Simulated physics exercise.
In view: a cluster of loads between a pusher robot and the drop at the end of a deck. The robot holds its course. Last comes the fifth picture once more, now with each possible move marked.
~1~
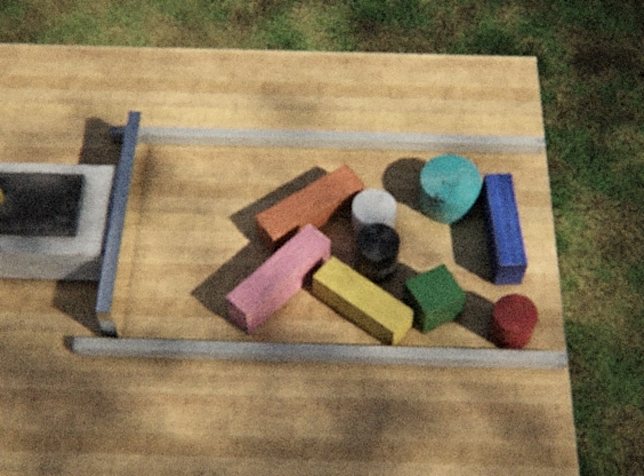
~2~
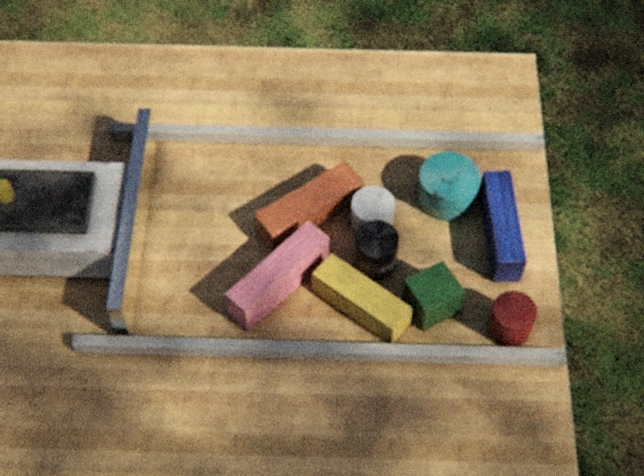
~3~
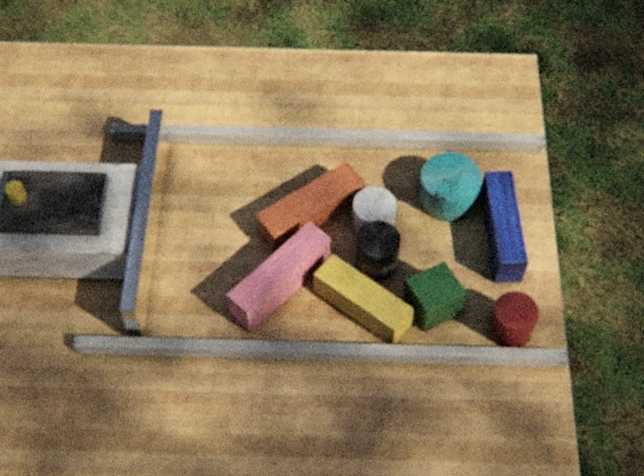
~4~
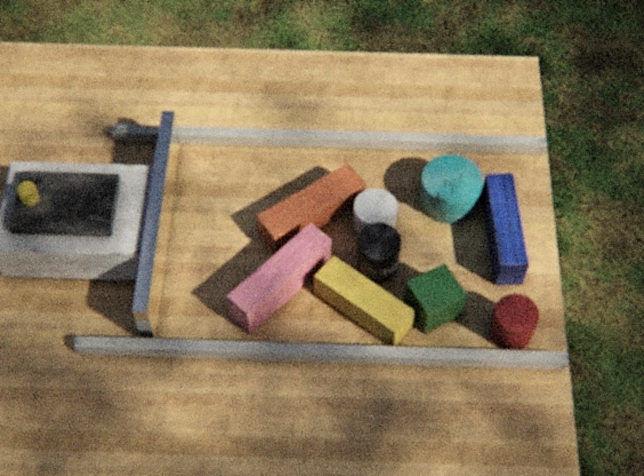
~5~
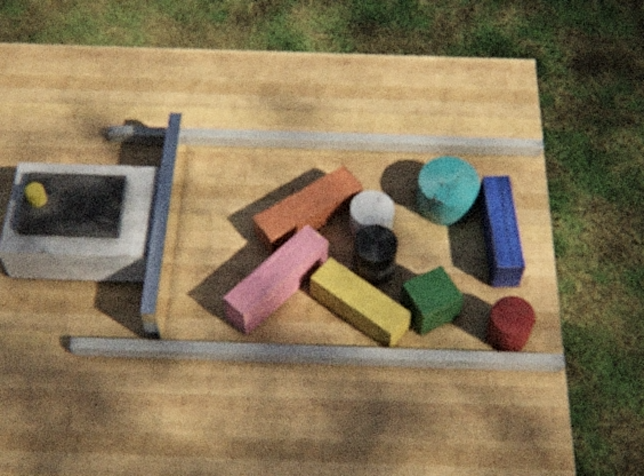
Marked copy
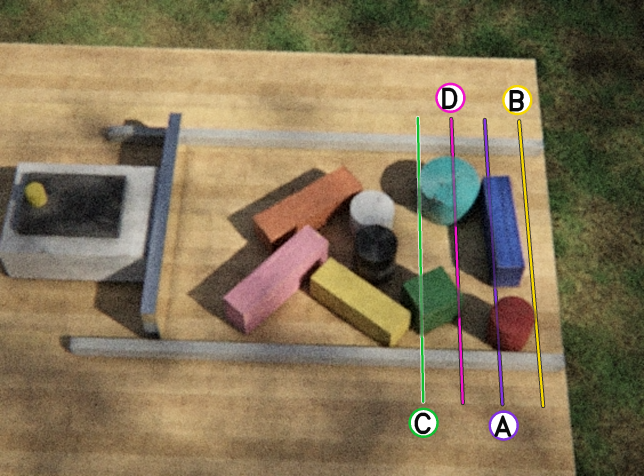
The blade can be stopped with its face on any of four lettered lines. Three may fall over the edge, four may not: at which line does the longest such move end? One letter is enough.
It should halt at D.
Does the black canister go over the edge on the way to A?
Yes.
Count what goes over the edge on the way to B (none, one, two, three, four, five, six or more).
Six or more.
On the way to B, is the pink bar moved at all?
Yes.
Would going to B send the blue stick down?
Yes.
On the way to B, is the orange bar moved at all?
Yes.
On the copy, A at (493, 250); B at (530, 251); C at (420, 248); D at (457, 249).
On D. First, robot (187, 207); yellow bar (369, 305); pink bar (310, 275).
Then, robot (293, 211); red canister (532, 319); blue stick (520, 224).
Finally, robot (375, 214); red canister over the edge; blue stick over the edge; three fallen.
By contrast, A drops six; B drops eight; C is within the limit but short.
